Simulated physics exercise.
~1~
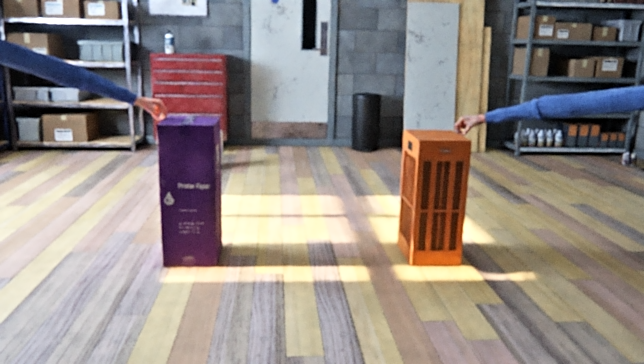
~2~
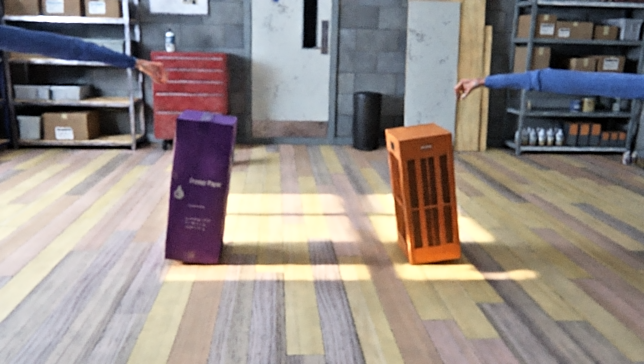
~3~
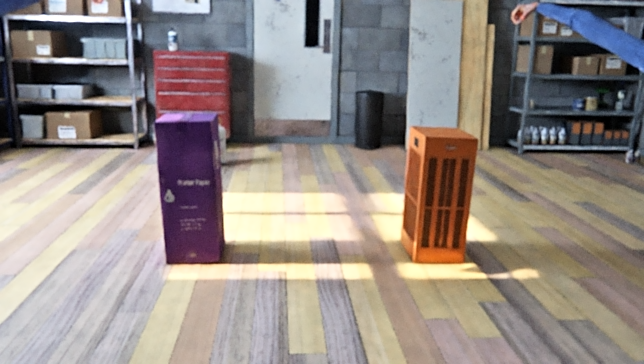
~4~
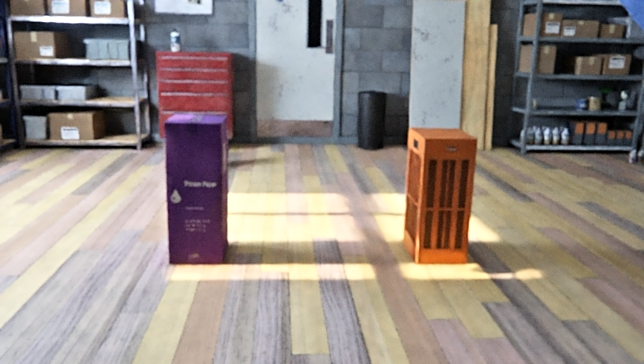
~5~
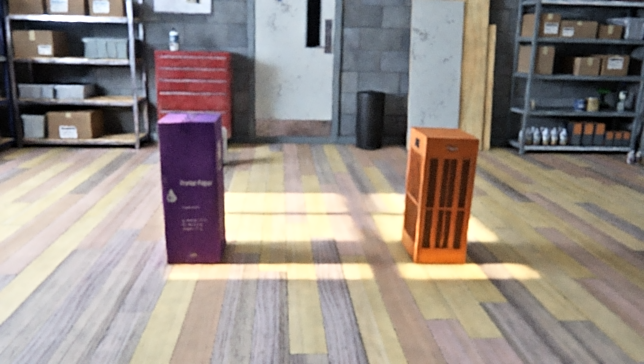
A tall purple parcel stands at left and a tall orange crate with dark slats at right on a striped wooden floor, in a storeroom seen from the front by a slightly swaying camera. Behind them are a red tool chest, a pale door, a dark bin and loaded metal shelves. Blue-sleeved arms reach in from both sides, hands at the tops of the two objects. The parcel tips a little right and the crate a little left as the hands draw away. Both rock back onto their bases, the arms leave, and both end standing upright.
